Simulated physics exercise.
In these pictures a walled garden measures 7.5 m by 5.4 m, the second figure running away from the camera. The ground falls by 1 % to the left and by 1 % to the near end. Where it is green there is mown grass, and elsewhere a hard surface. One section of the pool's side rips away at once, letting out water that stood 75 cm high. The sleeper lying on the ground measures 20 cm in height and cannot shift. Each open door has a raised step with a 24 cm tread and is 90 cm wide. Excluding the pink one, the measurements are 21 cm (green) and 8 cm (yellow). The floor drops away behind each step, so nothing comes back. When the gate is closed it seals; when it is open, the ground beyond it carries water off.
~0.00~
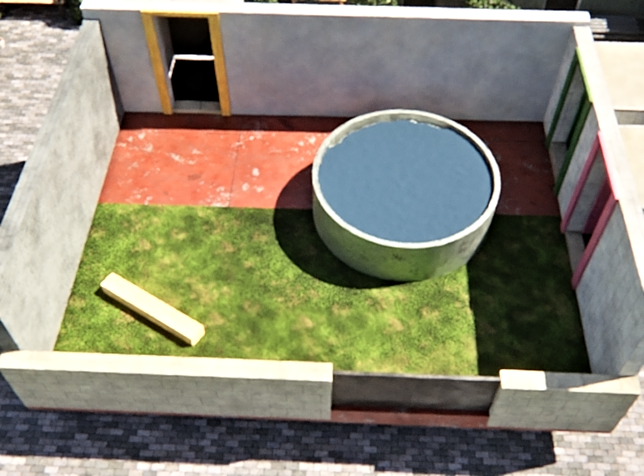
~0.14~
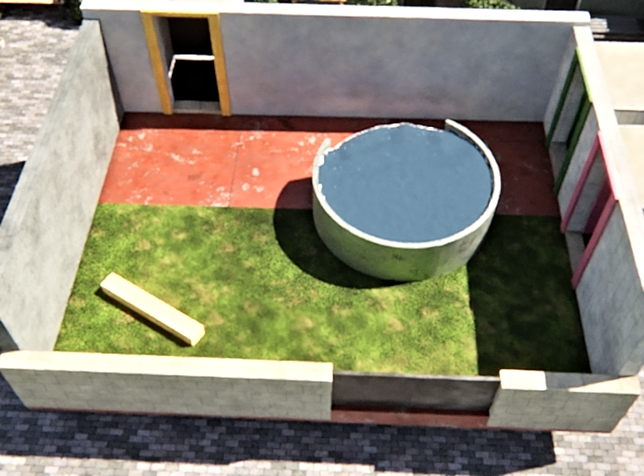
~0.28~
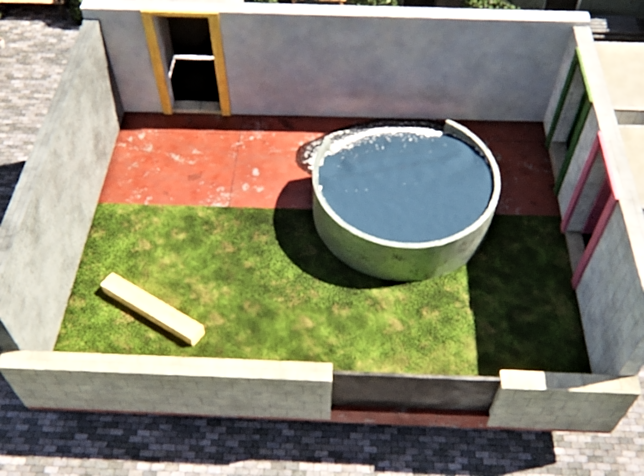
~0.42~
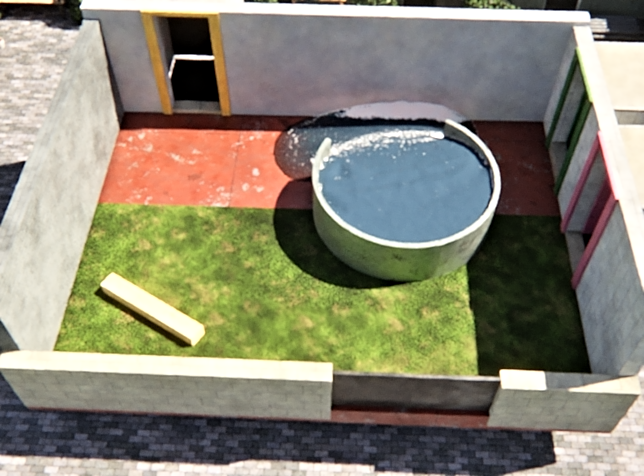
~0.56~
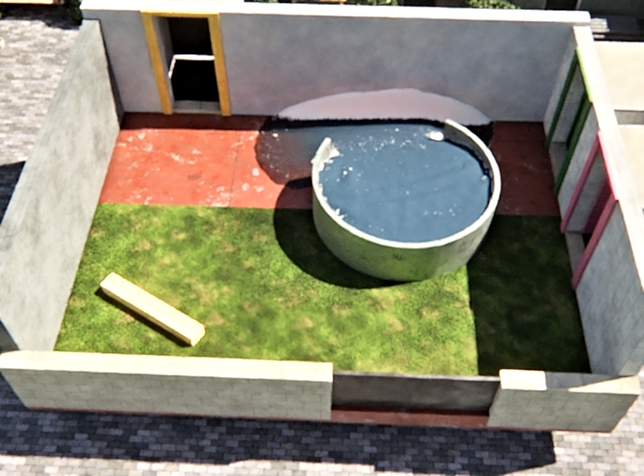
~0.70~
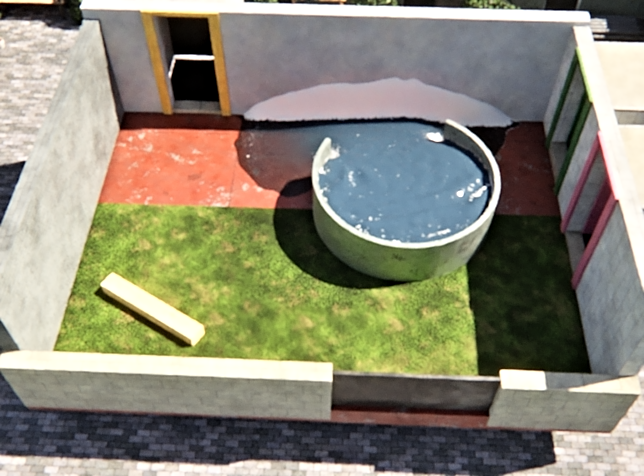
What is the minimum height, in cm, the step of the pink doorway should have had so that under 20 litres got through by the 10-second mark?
About 6 cm.
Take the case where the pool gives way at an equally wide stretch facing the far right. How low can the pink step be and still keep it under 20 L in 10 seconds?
You'd want it roughly 12.5 centimetres tall.
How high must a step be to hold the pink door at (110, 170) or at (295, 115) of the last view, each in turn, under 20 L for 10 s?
Roughly 30 cm, then roughly 31 cm.
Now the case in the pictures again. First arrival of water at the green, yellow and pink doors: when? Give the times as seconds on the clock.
Green at 1.2 s, yellow at 0.9 s and pink at 2.0 s.
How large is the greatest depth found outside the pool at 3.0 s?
I'd estimate roughly 38 cm.
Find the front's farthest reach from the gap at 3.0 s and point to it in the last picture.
Front tip: Approx. (58, 337) px.
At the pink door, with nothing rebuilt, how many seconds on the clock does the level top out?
It peaks around 2.6 s.
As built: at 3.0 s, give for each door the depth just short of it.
Lab note, cm: Green 26; yellow 11; pink 10.
After 1.4 s water covers 25 % of the floor, deepest (59 cm) near (385, 124); it has not reached the pink door.
After 3.0 s water covers 55 % of the floor, deepest (38 cm) near (130, 132); 10 cm at the pink door, 0 litres in over its 7 cm step.
After 10.0 s water covers 95 % of the floor, deepest (20 cm) near (590, 403); 6 cm at the pink door, 10 litres in over its 7 cm step.
At the pink door as built, the water arrived by 2.0 s and peaked near 10 cm at 2.6 s.
Run again over the same 10 s with other heights there, 32 litres in over 5 cm, 10 litres over 7 cm. The limit of 20 litres is kept from about 6 cm up.
